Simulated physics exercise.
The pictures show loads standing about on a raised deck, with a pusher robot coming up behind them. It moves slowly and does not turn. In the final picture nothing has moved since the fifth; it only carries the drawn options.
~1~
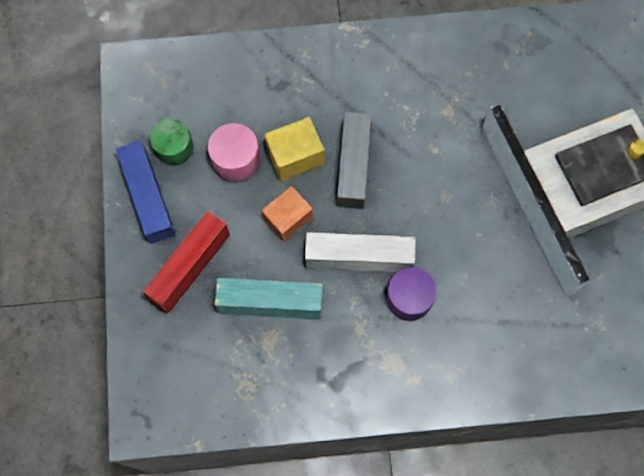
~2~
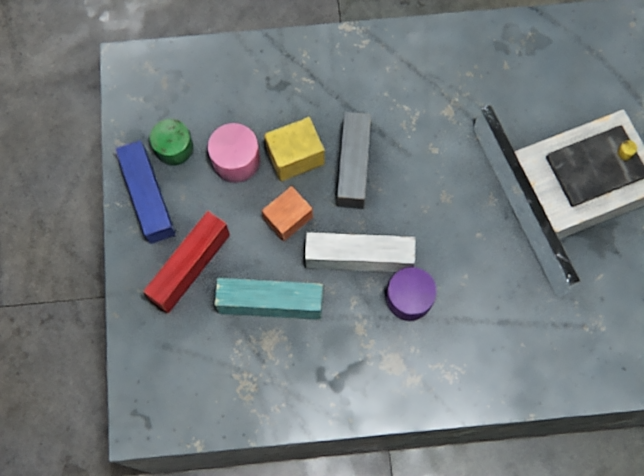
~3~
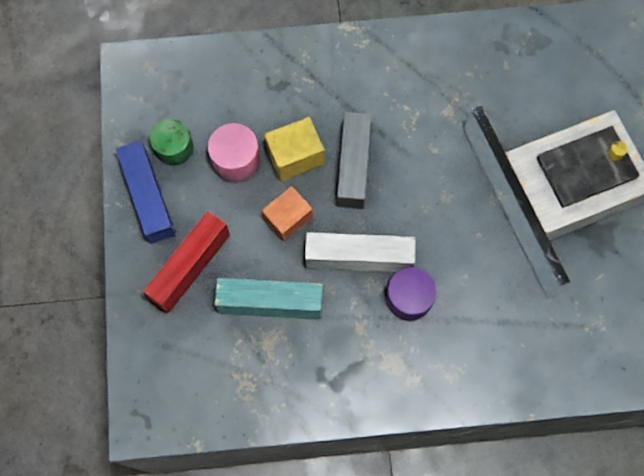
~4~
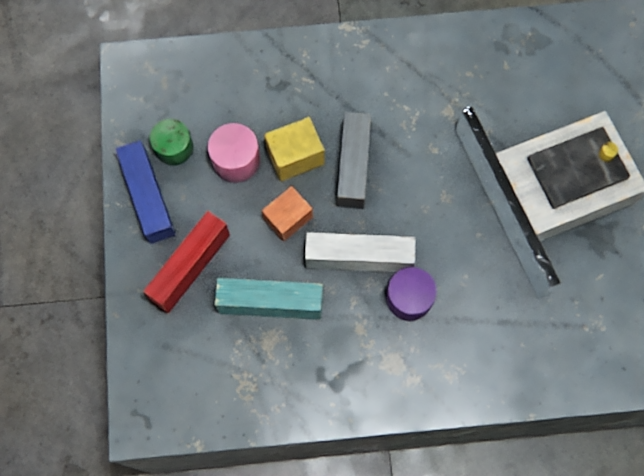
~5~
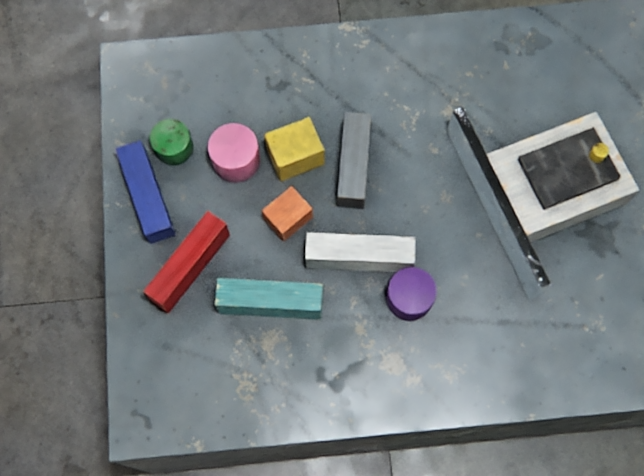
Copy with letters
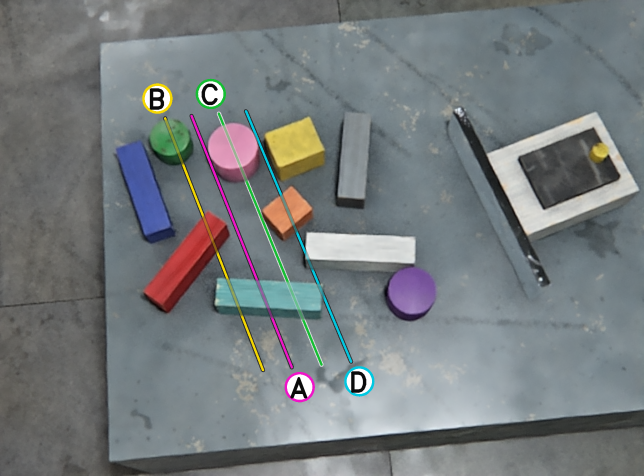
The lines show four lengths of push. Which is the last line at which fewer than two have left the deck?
A is the last line within the limit.
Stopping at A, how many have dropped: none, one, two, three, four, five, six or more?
One.
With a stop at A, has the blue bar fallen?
Yes.
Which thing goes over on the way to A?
It is the blue bar.
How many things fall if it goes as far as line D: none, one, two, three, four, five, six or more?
By then, none.
On the marked copy, A at (239, 236); B at (212, 239); C at (268, 234); D at (296, 231).
With A. Early on, robot (470, 178); grey stick (349, 162); blue bar (145, 192).
Further on, robot (375, 187); green canister (161, 138); pink canister (177, 174).
At the end, robot (306, 193); blue bar over the edge; pink canister (111, 185); one fallen.
As for the rest, B drops two; C is within the limit but short; D is within the limit but short.
